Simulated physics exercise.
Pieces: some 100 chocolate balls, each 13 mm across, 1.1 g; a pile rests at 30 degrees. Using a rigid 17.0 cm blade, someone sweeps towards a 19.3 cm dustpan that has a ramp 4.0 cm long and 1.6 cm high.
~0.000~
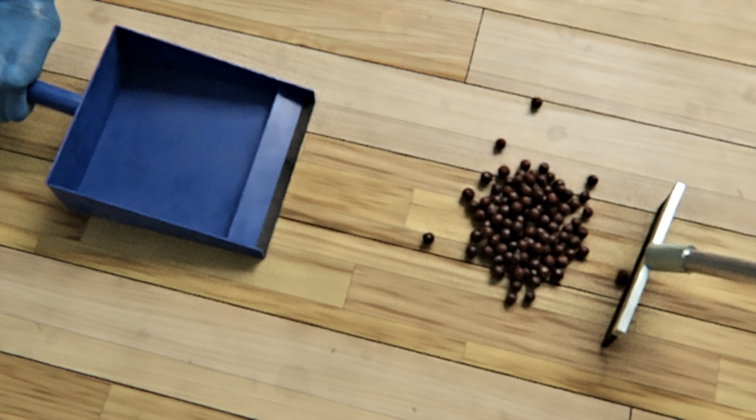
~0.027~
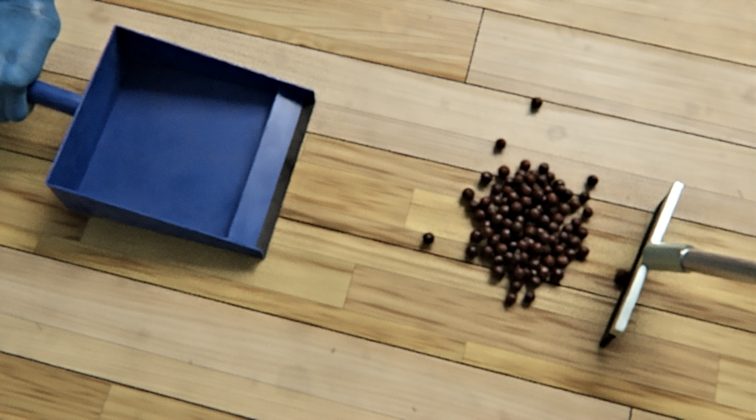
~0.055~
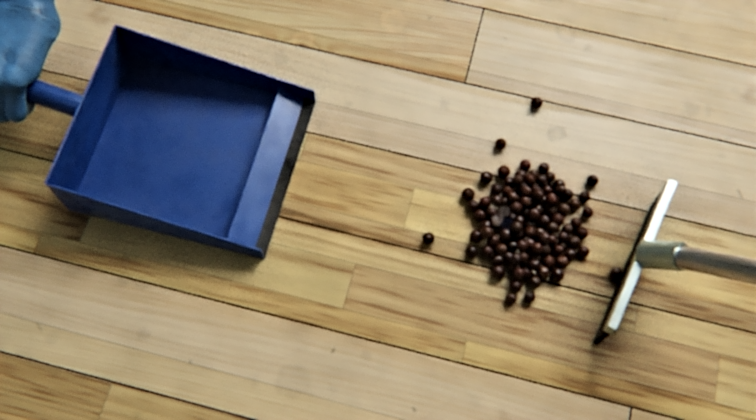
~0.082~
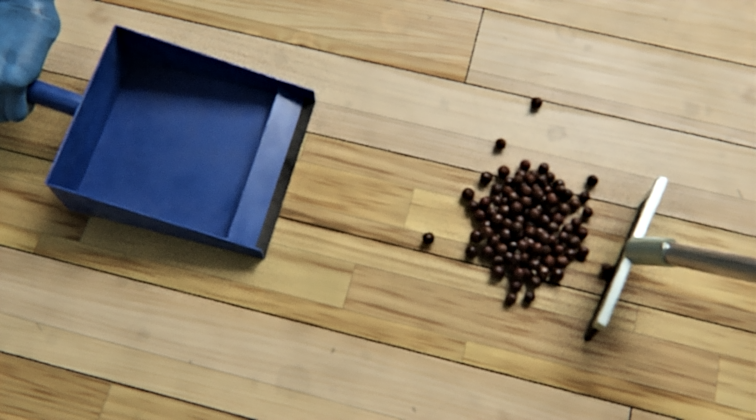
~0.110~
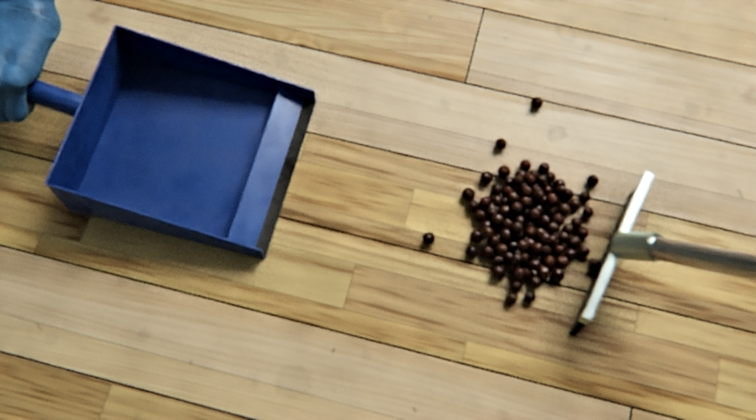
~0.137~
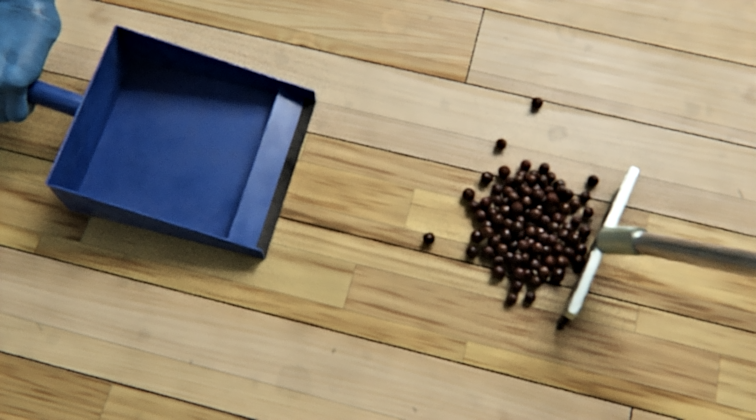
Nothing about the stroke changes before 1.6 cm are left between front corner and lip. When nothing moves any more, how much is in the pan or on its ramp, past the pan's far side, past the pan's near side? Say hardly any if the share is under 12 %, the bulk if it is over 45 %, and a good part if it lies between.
Pan - a good part, far side - a good part, near side - hardly any.
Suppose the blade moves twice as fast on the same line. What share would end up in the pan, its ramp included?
I'd put it at roughly 30 per cent.
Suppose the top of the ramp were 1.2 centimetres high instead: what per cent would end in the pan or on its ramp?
Estimate with the new ramp: Some 25 in a hundred.
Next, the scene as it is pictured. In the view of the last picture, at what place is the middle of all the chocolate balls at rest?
Near (315, 127).
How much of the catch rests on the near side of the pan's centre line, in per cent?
Estimate: Close to 20 %.
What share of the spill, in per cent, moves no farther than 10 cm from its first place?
Close to 0 per cent of it.
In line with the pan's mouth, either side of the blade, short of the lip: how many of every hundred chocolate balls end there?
Share there: Around 40 percent.
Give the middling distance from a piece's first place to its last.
It works out to roughly 26 cm.
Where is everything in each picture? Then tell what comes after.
Blade from (619, 331) to (676, 191), moved 0.0 cm, 0 of the pieces shifted so far; middle of the pieces at (529, 225); pan at (179, 150), in the first picture.
Blade from (617, 330) to (675, 191), moved 0.2 cm, 0 of the pieces shifted so far; middle of the pieces at (529, 225), in the second picture.
Blade from (610, 328) to (668, 189), moved 0.8 cm, 1 of the pieces shifted so far; middle of the pieces at (529, 225), in the third picture.
Blade from (600, 324) to (658, 185), moved 1.9 cm, 1 of the pieces shifted so far; middle of the pieces at (529, 225), in the fourth picture.
Blade from (585, 318) to (645, 180), moved 3.3 cm, 1 of the pieces shifted so far; middle of the pieces at (529, 225), in the fifth picture.
Blade from (571, 313) to (631, 175), moved 4.8 cm, 1 of the pieces shifted so far; middle of the pieces at (529, 225); pan at (179, 150). The blade's pace is about 0.55 m/s, heading 7 degrees away from the viewer's side, in the sixth picture.
Then, at 0.40 s, middle of the blade 19 cm from the lip; 0 % over the lip, far side 15 %, near side 0 %.
After 0.58 s, middle of the blade 9 cm from the lip; 0 % over the lip, far side 30 %, near side 5 %.
After 0.87 s, middle of the blade 3 cm from the lip; 20 % over the lip, far side 35 %, near side 5 %.
In the end, at 1.4 s, pan 20 %, far side 35 %, near side 5 %, in front of the lip or behind the blade 40 %.
